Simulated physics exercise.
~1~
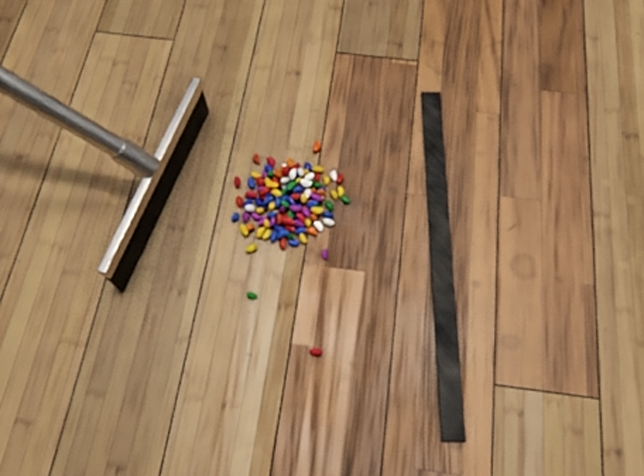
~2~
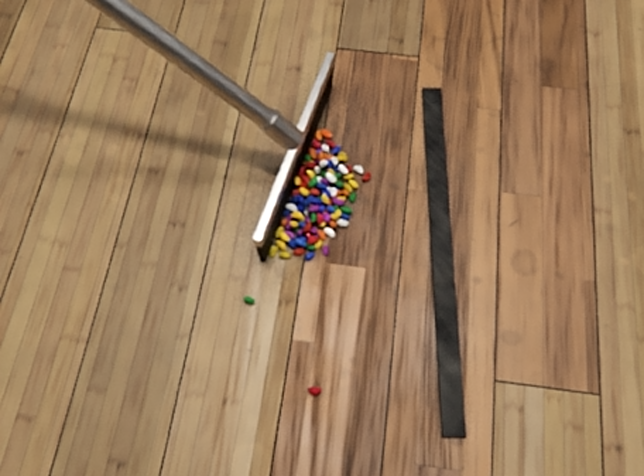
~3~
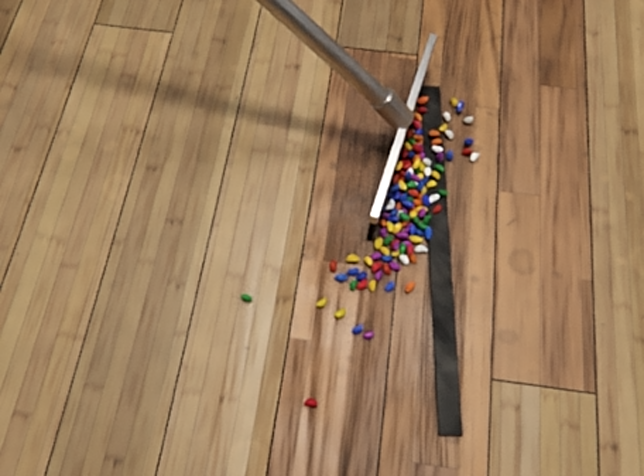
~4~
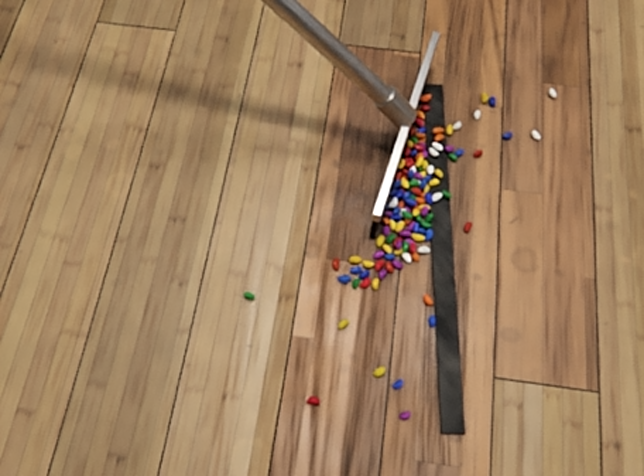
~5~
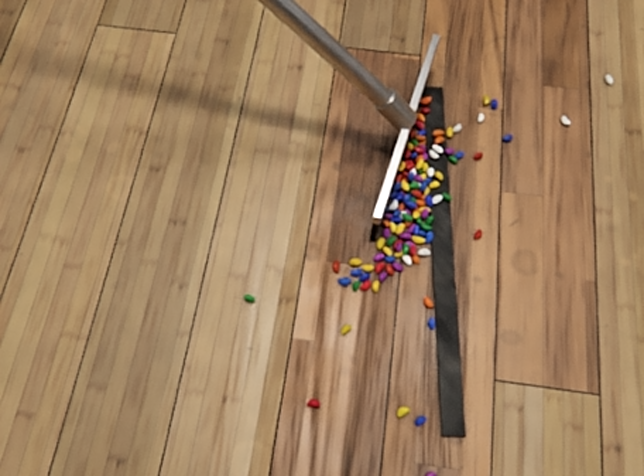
A heap of brightly coloured jelly beans lies on a wooden plank floor, seen from above by a slightly swaying camera, with a long dark strip fixed to its right. A squeegee with a grey handle and a slanted, pale-backed black blade starts at the left and sweeps right, gathering the heap and pushing it to the strip. There the blade halts, and several beans scatter onward. A few white ones roll far to the right, while others roll toward the bottom. Most stay packed against the blade, some resting on the strip, and stray green and red beans remain behind.
